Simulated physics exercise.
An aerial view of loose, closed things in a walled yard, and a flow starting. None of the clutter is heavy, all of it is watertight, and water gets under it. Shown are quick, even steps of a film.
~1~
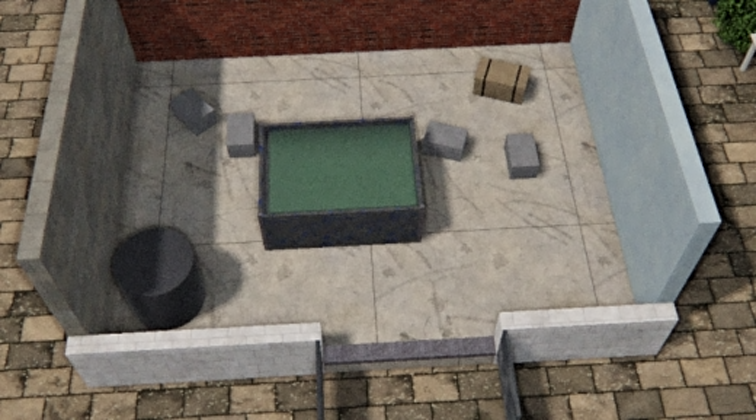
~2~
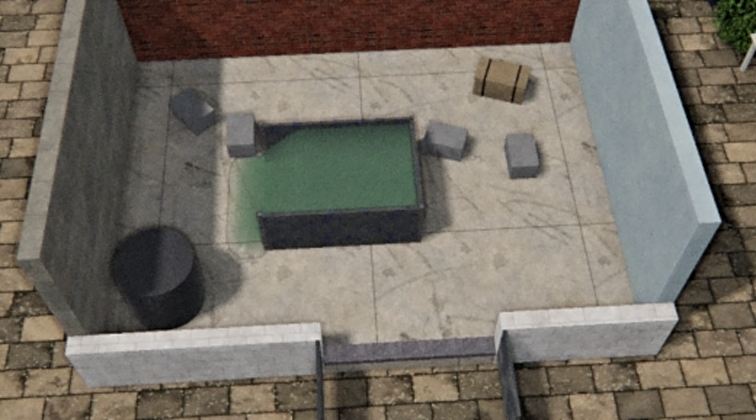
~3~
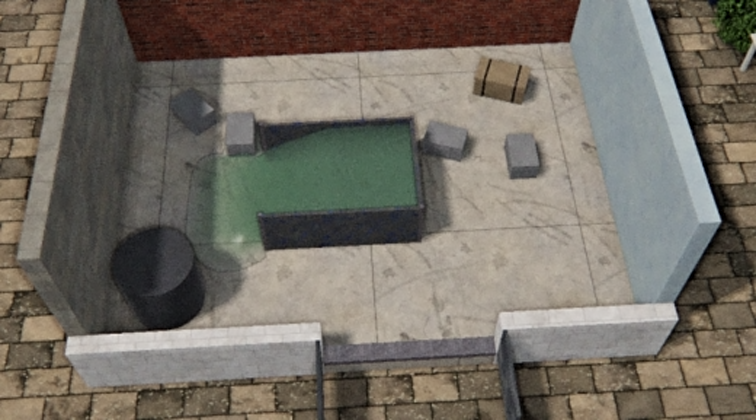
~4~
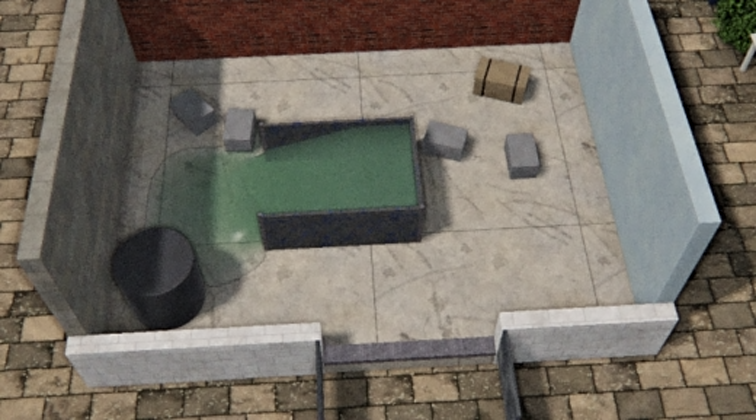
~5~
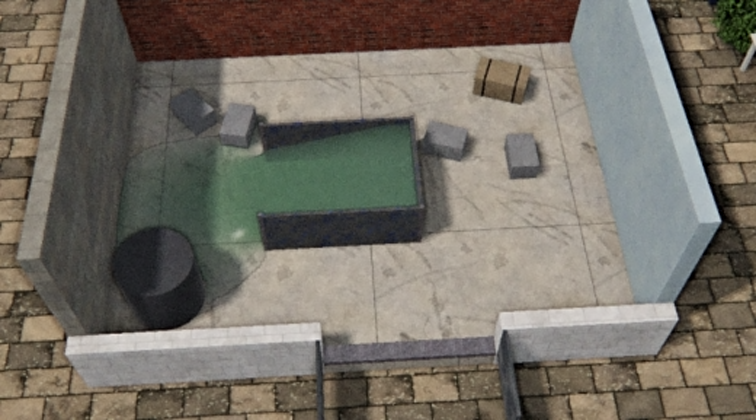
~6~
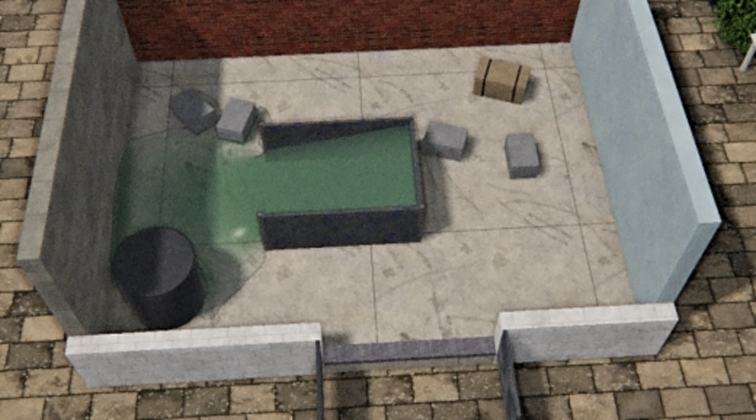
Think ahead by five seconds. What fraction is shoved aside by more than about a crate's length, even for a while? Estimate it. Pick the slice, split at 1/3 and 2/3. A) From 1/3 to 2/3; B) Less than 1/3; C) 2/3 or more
Option A: From 1/3 to 2/3.
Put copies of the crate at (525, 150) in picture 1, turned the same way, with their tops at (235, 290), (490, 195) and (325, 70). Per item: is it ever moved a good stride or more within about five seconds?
Shoved clear, stays put, shoved clear.
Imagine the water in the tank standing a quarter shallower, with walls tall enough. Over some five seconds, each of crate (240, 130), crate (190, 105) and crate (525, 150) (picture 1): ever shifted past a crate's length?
In that order: Swept aside, swept aside, never so far.
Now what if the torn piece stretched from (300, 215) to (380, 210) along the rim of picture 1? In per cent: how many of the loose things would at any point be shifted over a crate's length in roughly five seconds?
I'd say around 20 per cent.
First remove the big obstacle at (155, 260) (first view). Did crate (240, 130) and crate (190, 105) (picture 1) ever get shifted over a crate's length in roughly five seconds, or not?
The first traveled far, and the second traveled far.
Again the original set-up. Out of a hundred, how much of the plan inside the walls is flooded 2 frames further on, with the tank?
Estimate: About 25 %.
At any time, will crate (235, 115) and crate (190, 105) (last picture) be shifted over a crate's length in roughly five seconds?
Got that far, got that far.
A moment on, 0 of 5 are well off their spots; 0 afloat.
Next, 2 of 5 are well off their spots; 1 afloat.
Later, 2 of 5 are well off their spots; 0 afloat.
In the end, 2 of 5 are well off their spots, and 2 have been at some point; 2 afloat.
